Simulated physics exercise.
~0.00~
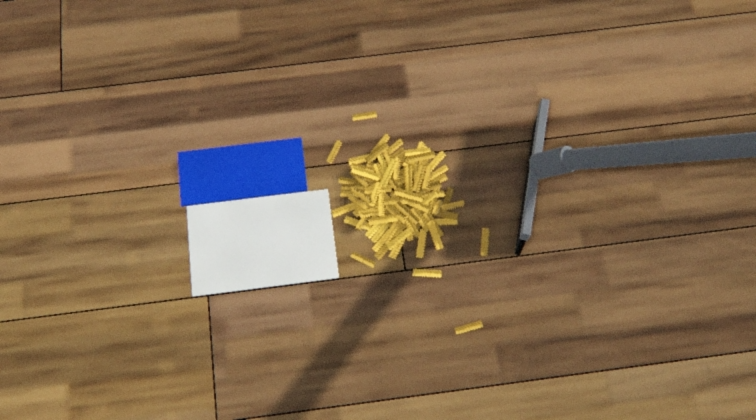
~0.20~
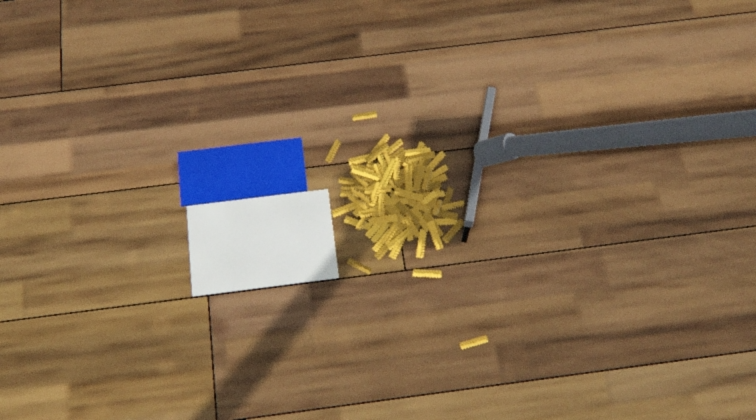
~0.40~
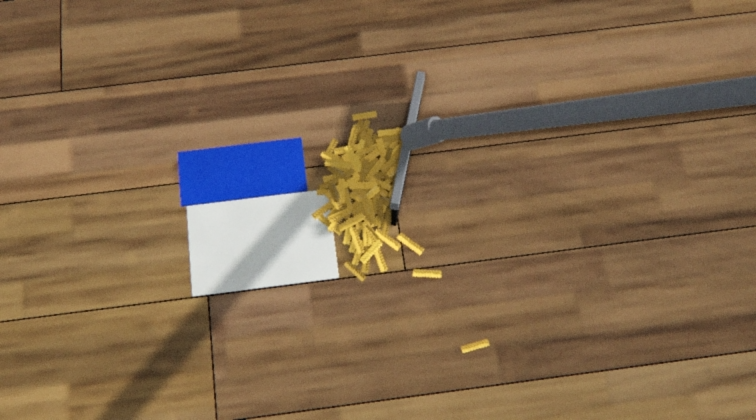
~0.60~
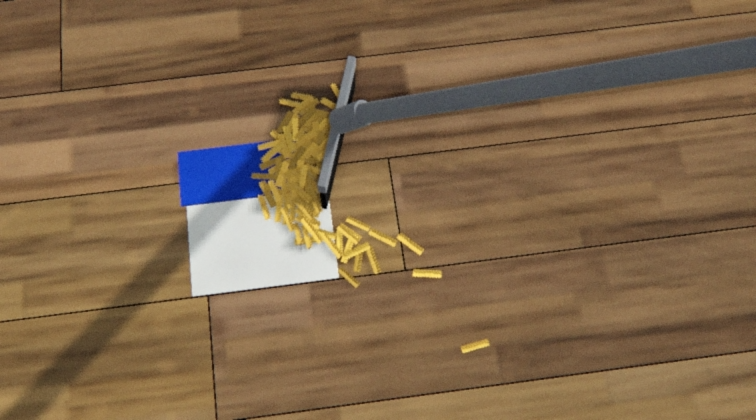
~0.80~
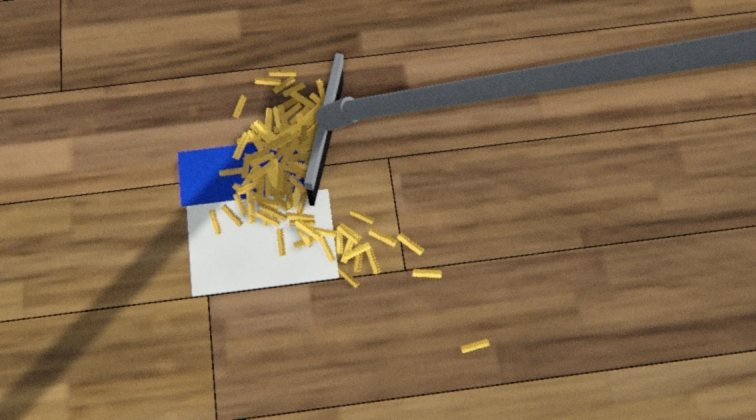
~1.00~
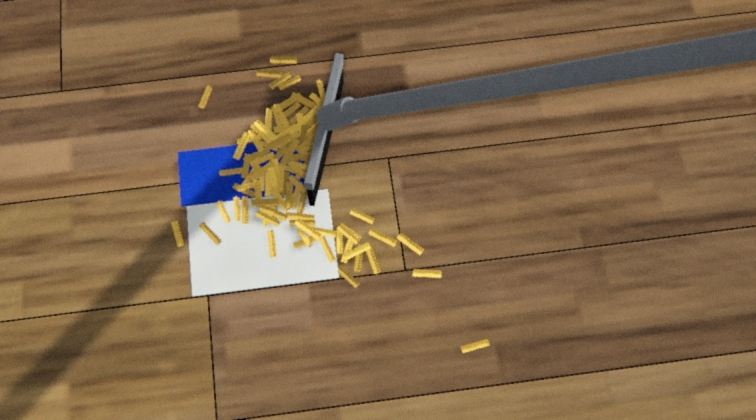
Grey squeegee pushing a heap of dry pasta left across a wooden floor, then stopping with pieces scattered over blue and white mats.
